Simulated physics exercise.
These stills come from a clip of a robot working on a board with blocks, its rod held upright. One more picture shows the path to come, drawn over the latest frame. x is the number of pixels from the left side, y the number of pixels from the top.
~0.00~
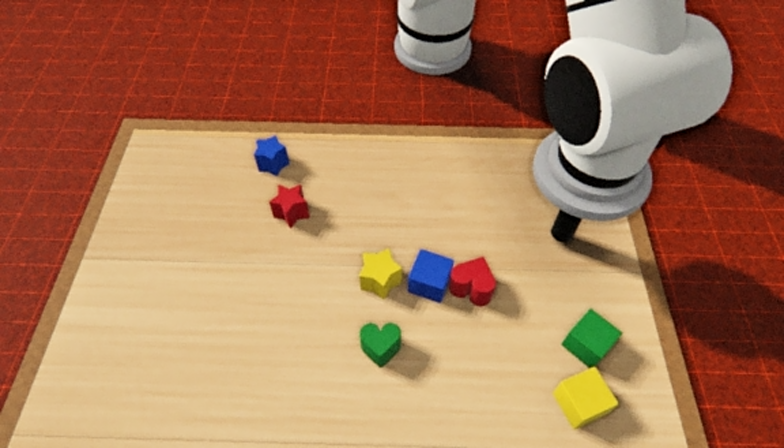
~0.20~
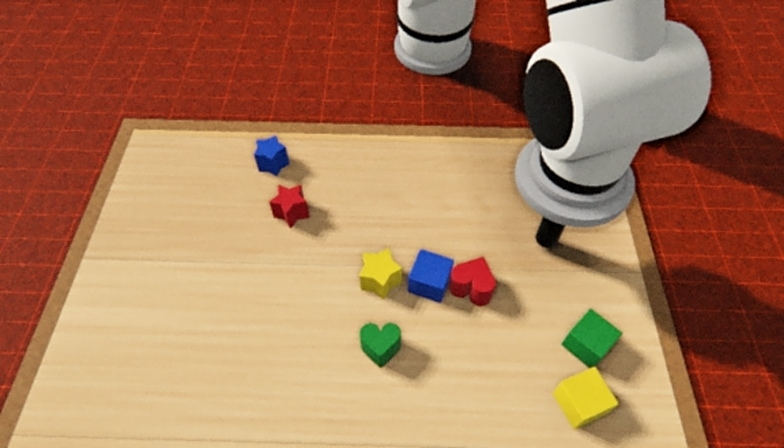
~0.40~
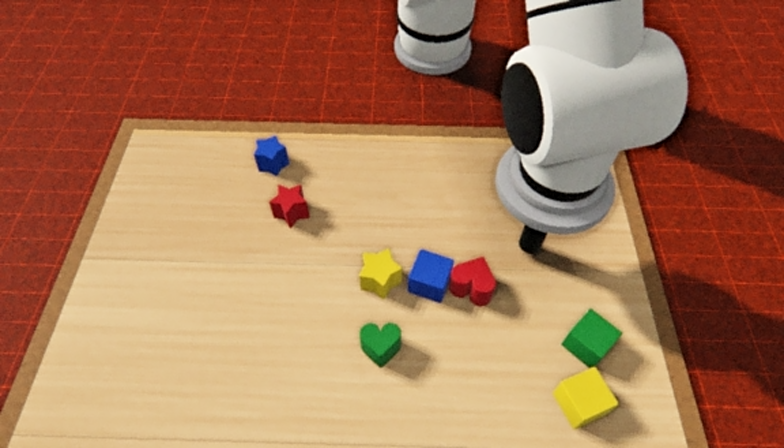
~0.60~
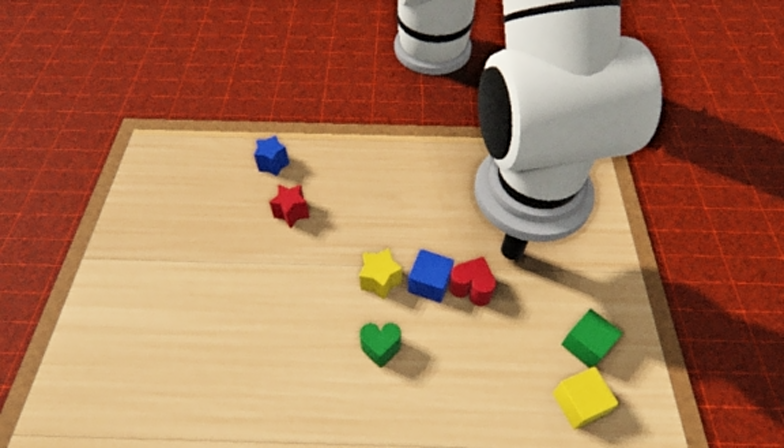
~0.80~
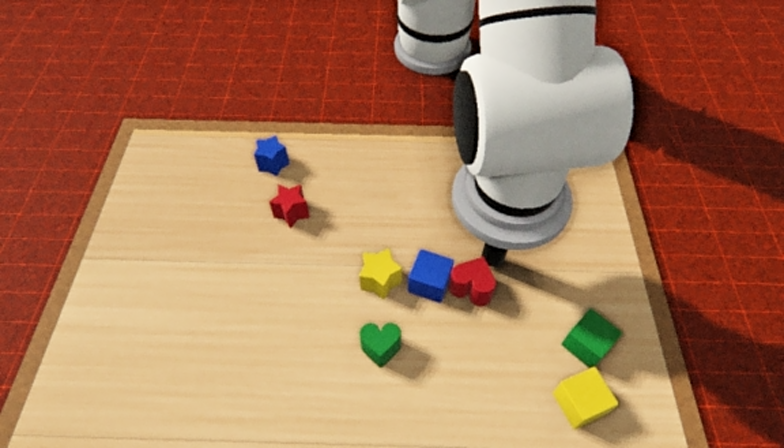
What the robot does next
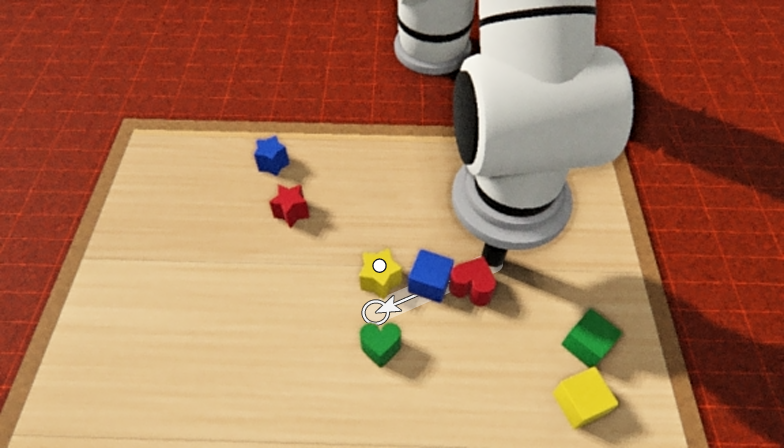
A robot arm moves its black rod left across the board toward the red heart block.
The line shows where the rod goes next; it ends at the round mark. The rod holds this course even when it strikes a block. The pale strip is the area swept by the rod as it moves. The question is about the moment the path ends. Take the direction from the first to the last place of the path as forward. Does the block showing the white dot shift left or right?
Answer: Rightward.
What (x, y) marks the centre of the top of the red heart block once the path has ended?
That would be at about pixel (457, 295).
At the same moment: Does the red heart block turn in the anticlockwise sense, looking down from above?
In short: Yes.
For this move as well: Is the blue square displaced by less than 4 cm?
No, that is not what happens.
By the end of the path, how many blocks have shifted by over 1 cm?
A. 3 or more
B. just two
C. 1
(A)
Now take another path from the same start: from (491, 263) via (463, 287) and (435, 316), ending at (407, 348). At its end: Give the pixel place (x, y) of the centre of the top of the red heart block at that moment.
I'd expect the centre of its top face to be at (454, 331).
Drawn move, from (491, 263) to (376, 312); the dot is on the yellow star.
On the path given first. One third of the way, rod (455, 274); blue square (422, 272); red heart block (463, 291), turned 65° anticlockwise.
Two thirds of the way, rod (415, 291); yellow star (353, 266), turned 60° clockwise; blue square (380, 291); red heart block (457, 295), turned 95° anticlockwise.
At the end, rod (376, 308); yellow star (336, 265), turned 105° clockwise; green heart block still; blue square (337, 305); red heart block (457, 295), turned 95° anticlockwise.
